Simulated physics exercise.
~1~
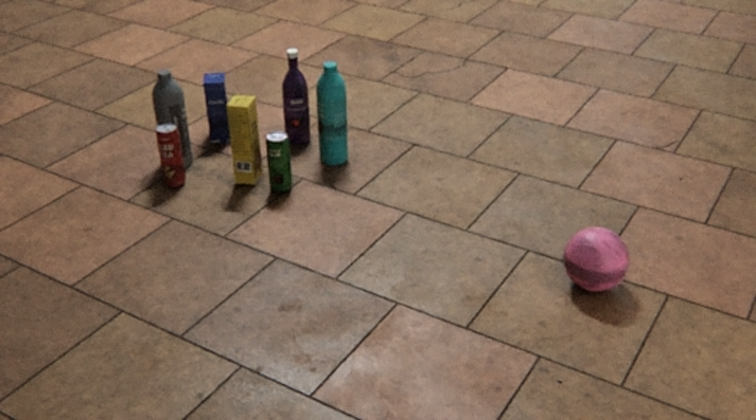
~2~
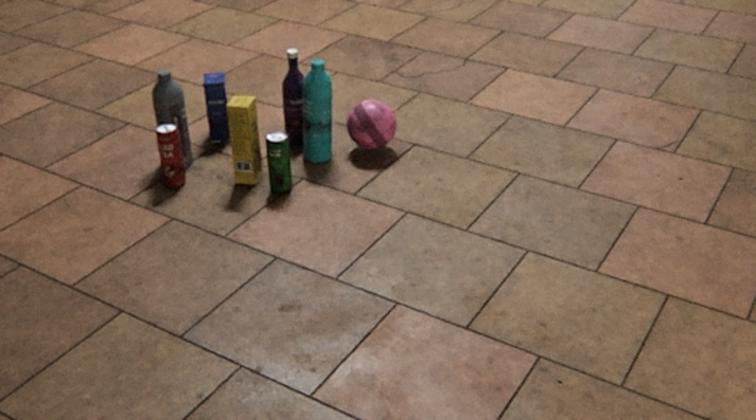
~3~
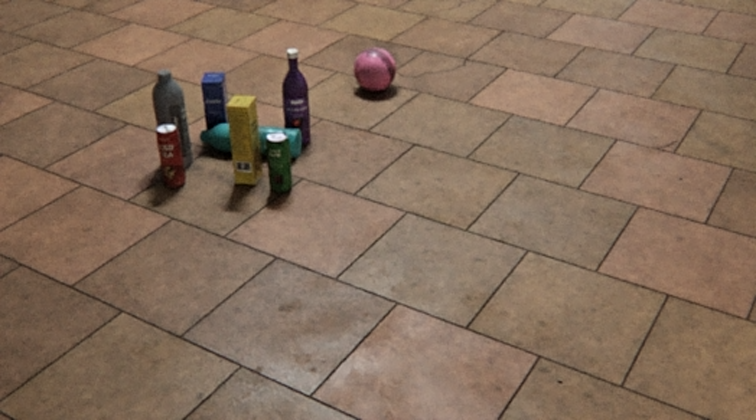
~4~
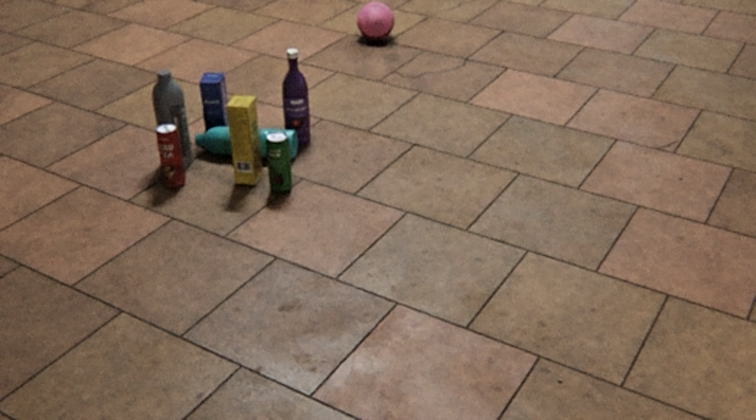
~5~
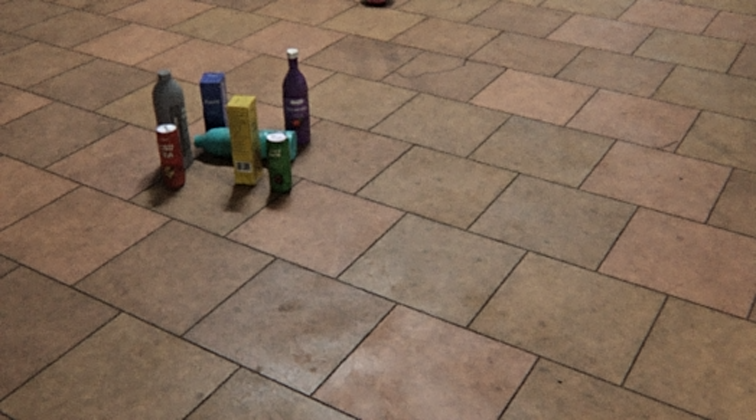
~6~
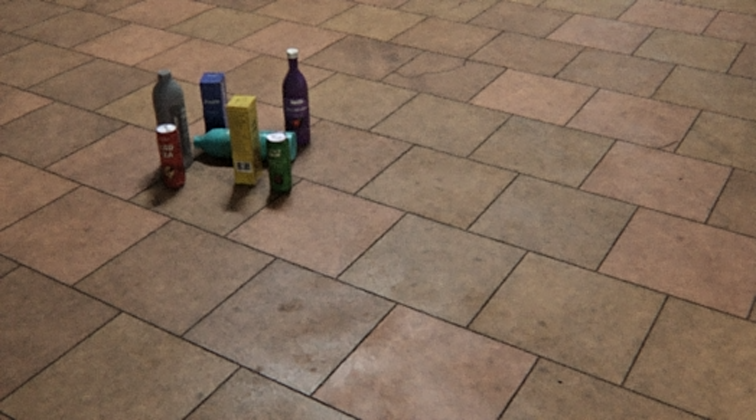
Pink ball rolling up to a group of bottles, cans and cartons, toppling the turquoise bottle, then rolling away out of view.
